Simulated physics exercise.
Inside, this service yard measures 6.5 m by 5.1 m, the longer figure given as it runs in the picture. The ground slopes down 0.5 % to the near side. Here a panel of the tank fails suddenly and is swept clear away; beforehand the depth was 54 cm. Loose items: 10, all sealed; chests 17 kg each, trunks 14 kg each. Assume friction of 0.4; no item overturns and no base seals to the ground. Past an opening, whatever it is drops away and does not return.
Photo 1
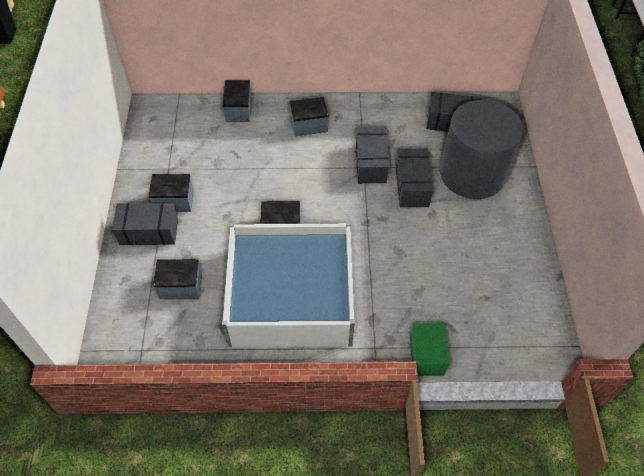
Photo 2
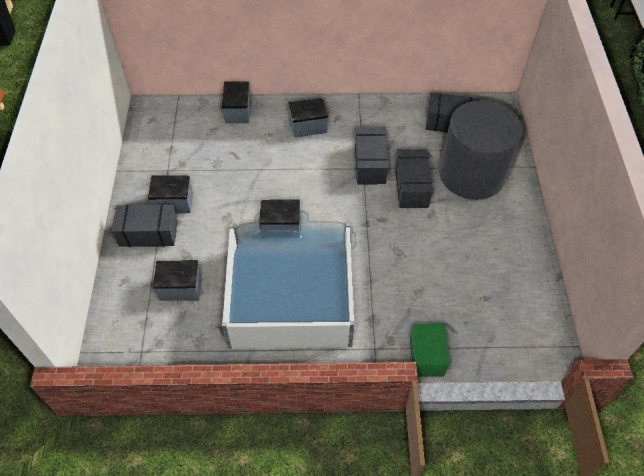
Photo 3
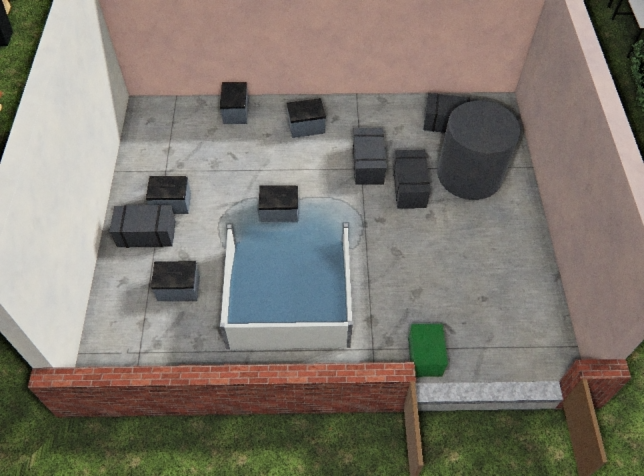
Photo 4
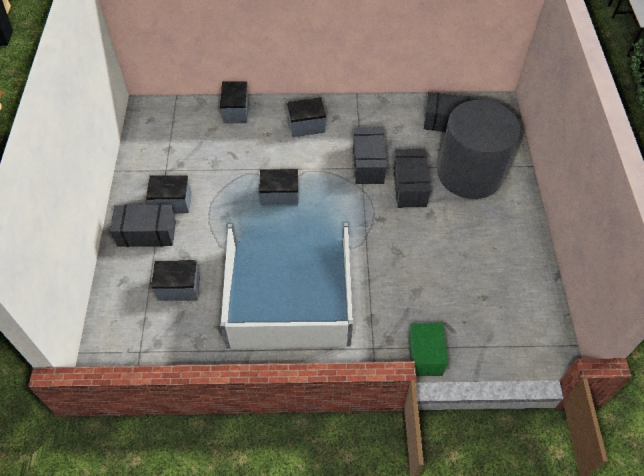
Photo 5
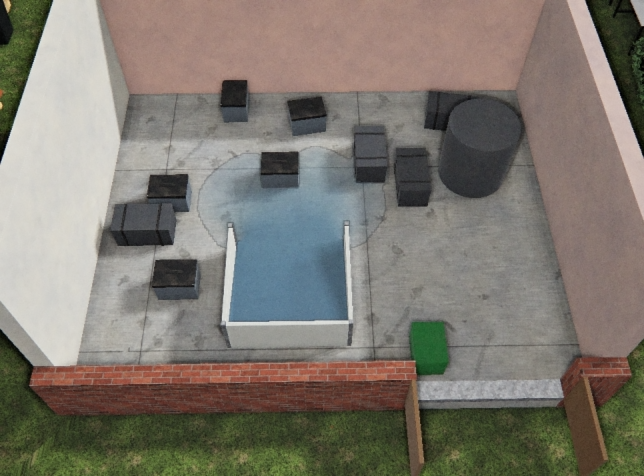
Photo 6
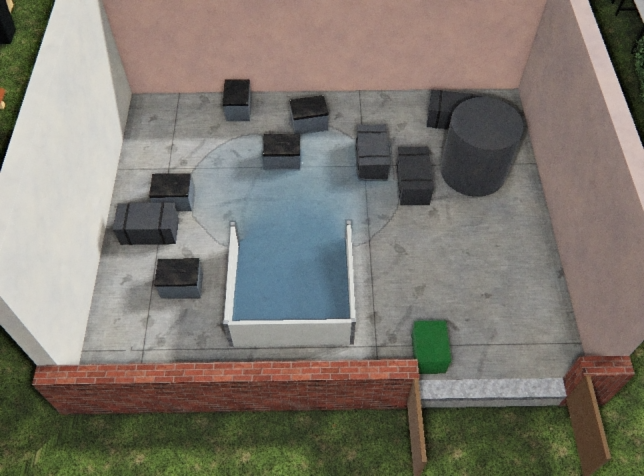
The clip shows a walled yard where the far side of a white-sided water tank disappears and water spreads across the concrete, pushing one dark block a short way back while the green block stays in place.
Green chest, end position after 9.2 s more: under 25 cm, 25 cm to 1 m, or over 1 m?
Under 25 cm.
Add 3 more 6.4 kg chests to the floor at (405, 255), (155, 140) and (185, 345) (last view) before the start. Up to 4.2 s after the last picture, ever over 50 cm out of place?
Taking them in the order given: Falls short, exceeds it and falls short.
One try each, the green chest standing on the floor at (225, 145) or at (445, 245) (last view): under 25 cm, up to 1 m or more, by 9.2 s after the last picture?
Results, in order: Borne far off, then essentially stationary.
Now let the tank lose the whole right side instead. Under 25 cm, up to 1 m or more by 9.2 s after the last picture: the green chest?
Outcome for the green chest: It is borne far off.
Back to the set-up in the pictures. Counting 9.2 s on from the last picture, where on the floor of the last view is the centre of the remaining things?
Averaged position, last view: Near pixel (312, 233).
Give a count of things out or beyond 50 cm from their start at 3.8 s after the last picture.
By then the count is 6.
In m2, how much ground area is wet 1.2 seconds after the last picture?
Wet area: Approx. 16 m2.
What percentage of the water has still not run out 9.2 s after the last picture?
Still held: Near 94 %.
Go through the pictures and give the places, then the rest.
In the first picture, the green chest at (431, 343), on the bottom; water covers 2.1 m2; 0 of 10 have shifted.
In the second picture, the green chest at (431, 344) rests on the ground; water covers 2.8 m2; 0 of 10 have shifted.
In the third picture, the green chest at (429, 344) rests on the ground; 3.6 m2 under water; 1 of 10 have shifted.
In the fourth picture, the green chest at (430, 343) rests on the ground; water covers 4.7 m2; 1 of 10 have shifted.
In the fifth picture, the green chest at (430, 342) rests on the ground; 6.0 m2 under water; 1 of 10 have shifted.
In the sixth picture, the green chest at (433, 341) rests on the ground; 7.3 m2 under water; 1 of 10 have shifted.
Then, 1.2 s after the last picture the green chest is near (433, 341), 0.0 m from its start, aground; 0 of 10 are out; 4 afloat.
Then, 3.8 s after the last picture the green chest is near (433, 341), 0.0 m from its start, aground; 0 of 10 are out; 2 afloat.
Then, 6.2 s after the last picture the green chest is near (433, 341), 0.0 m from its start, aground; 0 of 10 are out; 1 afloat.
Then, 9.2 s after the last picture the green chest is near (433, 341), 0.0 m from its start, aground; 0 of 10 are out; 2 afloat.
